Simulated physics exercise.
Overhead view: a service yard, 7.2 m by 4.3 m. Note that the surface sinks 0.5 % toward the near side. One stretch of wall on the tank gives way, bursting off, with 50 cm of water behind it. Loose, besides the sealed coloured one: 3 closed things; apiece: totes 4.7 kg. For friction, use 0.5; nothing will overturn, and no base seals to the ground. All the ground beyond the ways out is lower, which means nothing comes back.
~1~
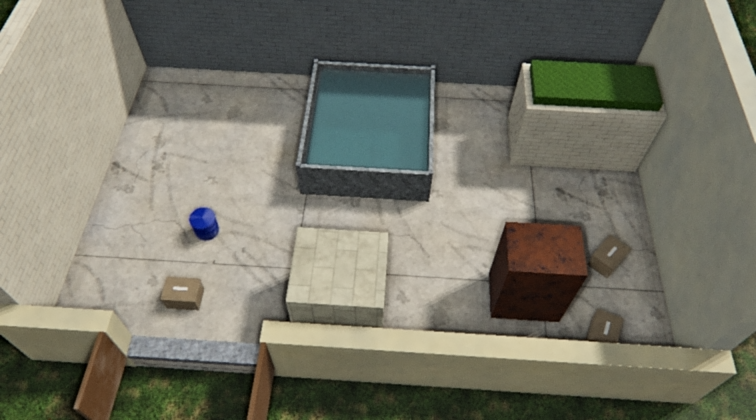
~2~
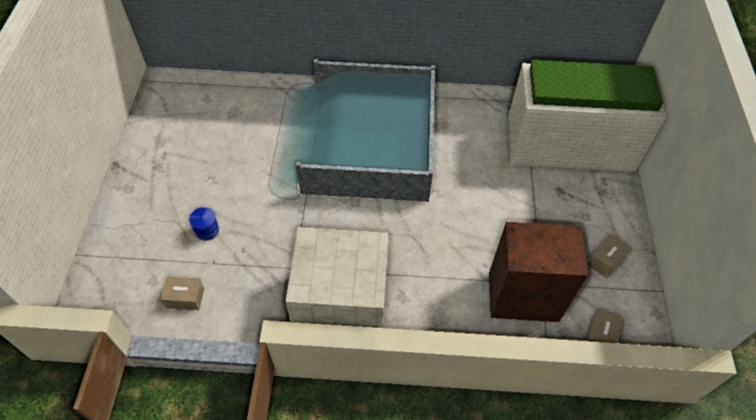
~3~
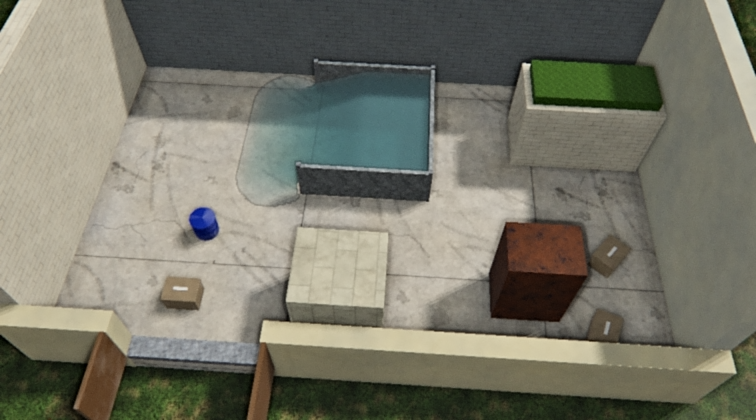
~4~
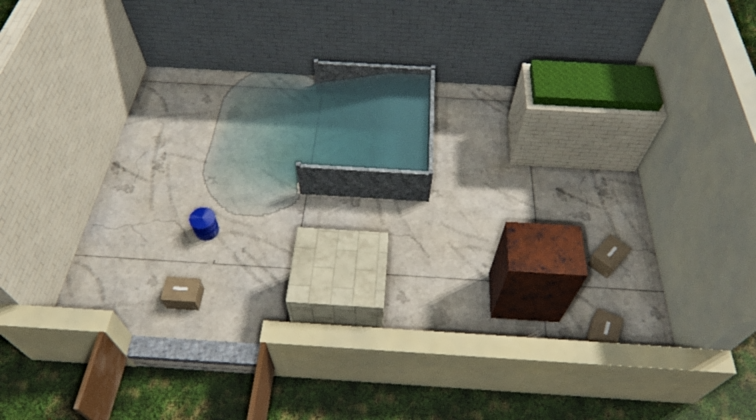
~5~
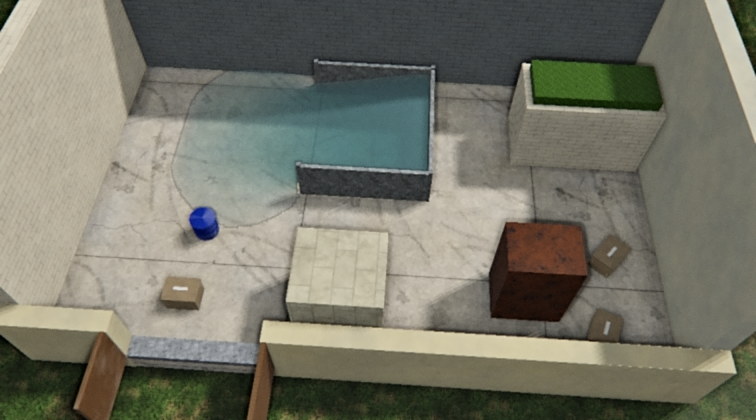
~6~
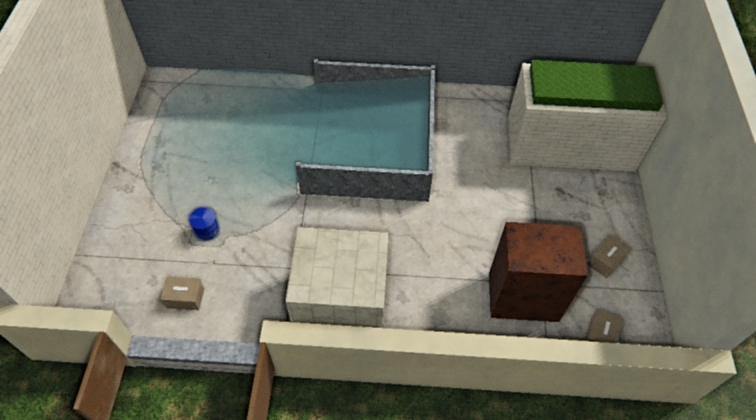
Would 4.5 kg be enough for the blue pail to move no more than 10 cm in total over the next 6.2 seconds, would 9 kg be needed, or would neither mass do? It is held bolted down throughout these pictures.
Both fall short.
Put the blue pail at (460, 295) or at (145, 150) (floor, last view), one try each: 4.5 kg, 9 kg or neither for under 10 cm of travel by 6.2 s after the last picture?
In turn: The lighter suffices; both fail.
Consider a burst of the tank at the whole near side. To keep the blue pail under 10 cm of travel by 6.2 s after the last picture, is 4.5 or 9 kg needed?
Answer: Neither of them.
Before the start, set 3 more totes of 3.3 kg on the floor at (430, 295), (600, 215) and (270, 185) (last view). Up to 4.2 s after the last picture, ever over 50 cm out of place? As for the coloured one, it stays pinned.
One after another they come out within the mark, within the mark, beyond the mark.
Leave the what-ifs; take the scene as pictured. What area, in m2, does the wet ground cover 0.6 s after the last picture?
Near 11.0 m2 in all.
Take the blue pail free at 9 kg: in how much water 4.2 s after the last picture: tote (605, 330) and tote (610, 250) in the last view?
Around 0 cm and 0 cm.
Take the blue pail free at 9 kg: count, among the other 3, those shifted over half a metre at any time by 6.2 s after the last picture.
The count comes to 1.
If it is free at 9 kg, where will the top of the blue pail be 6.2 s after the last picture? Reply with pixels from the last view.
I'd look near (238, 291).
Then, 0.6 s after the last picture the blue pail would be 8 cm from its start with 4.5 kg and 0 cm from its start with 9 kg; 4 cm of water round it then.
Then, 2.3 s after the last picture the blue pail would be 91 cm from its start with 4.5 kg and 2 cm from its start with 9 kg; 3 cm of water round it then.
Then, 4.2 s after the last picture the blue pail would be 162 cm from its start with 4.5 kg and 69 cm from its start with 9 kg; 8 cm of water round it then.
Then, 6.2 s after the last picture the blue pail would be gone out with 4.5 kg and 114 cm from its start with 9 kg; 8 cm of water round it then.
